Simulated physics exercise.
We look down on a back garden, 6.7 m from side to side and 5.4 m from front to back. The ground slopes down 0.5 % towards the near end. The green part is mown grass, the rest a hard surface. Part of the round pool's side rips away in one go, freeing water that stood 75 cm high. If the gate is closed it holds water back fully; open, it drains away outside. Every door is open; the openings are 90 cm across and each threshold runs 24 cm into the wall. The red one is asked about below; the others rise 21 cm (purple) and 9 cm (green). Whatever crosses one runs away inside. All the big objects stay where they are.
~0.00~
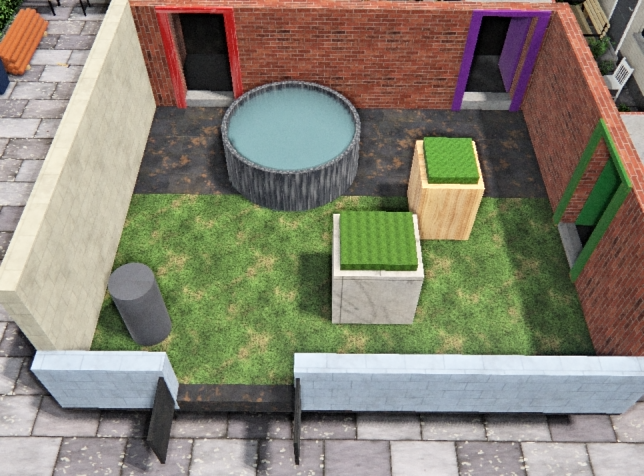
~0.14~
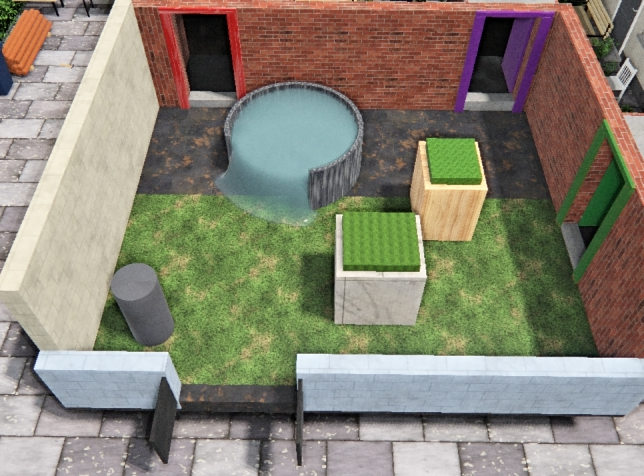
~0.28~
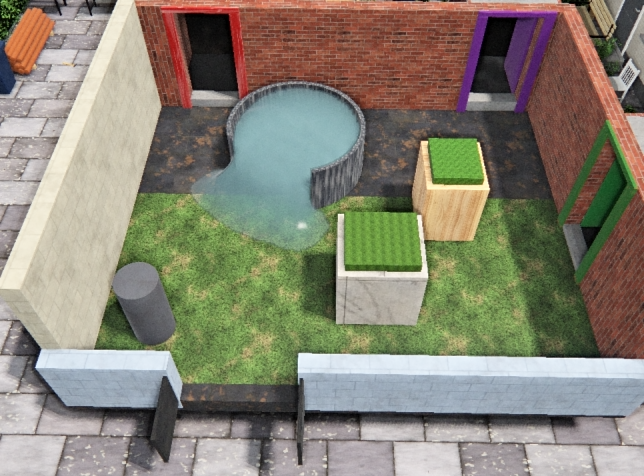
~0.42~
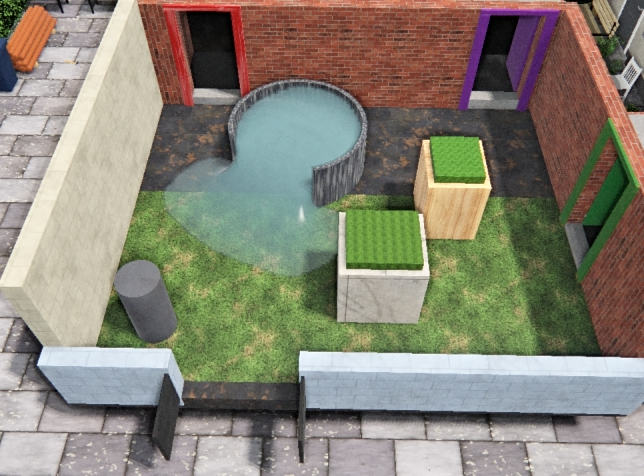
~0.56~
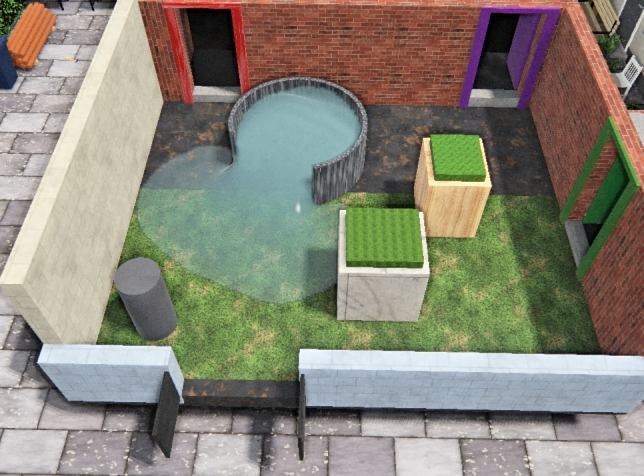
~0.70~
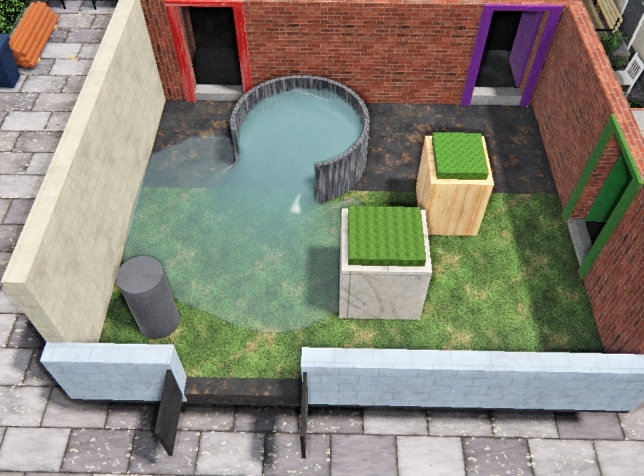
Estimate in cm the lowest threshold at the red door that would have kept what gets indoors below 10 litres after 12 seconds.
About 7 cm.
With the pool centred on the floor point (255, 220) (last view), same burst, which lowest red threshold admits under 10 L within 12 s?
About 9.0 cm.
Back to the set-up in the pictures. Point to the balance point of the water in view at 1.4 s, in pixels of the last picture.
Near (260, 203).
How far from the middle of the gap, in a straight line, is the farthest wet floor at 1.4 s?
Some 3.6 m out.
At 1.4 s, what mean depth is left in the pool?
About 38 cm.
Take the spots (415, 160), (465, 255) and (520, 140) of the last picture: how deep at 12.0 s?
Roughly 2, 4 and 5 cm, in turn.
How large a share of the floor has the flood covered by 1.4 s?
Some 35 per cent of it.
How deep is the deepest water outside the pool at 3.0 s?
Up to some 29 cm.
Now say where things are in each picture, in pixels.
In the first frame, the round pool at (291, 128) is whole and still, 75 cm deep; the red door at (203, 60) is dry.
In the second frame, the front is at (220, 186), 0.3 m from the gap at (260, 189); 0.4 m2 of floor is wet, 75 cm left at the back.
In the third frame, the front is at (195, 191), 0.7 m from the gap at (262, 192); 1.4 m2 of floor is wet, 75 cm left at the back.
In the fourth frame, the front is at (173, 211), 1.2 m from the gap at (264, 191); 3.3 m2 of floor is wet, 73 cm left at the back.
In the fifth frame, the front is at (260, 295), 1.7 m from the gap at (264, 190); 5.7 m2 of floor is wet, 66 cm left at the back.
In the sixth frame, water pours out at (266, 188) and has run 2.3 m, to (264, 327); about 5 cm deep outside, 59 cm at the back; 1.3 m in a straight line remain to the red door at (213, 54).
After 1.4 s water covers 35 % of the floor, deepest (32 cm) near (175, 303); it has not reached the red door.
After 3.0 s water covers 50 % of the floor, deepest (29 cm) near (91, 373); 3 cm at the red door, 0 litres in over its 17 cm threshold.
After 12.0 s water covers 95 % of the floor, deepest (7 cm) near (150, 302); 5 cm at the red door, 0 litres in over its 17 cm threshold.
At the red door as built, the water arrived by 2.7 s and peaked near 10 cm at 6.4 s.
Run again over the same 12 s with other heights there, 15 litres in over 6.5 cm, 2 litres over 8.5 cm. The limit of 10 litres is kept from about 7 cm up.
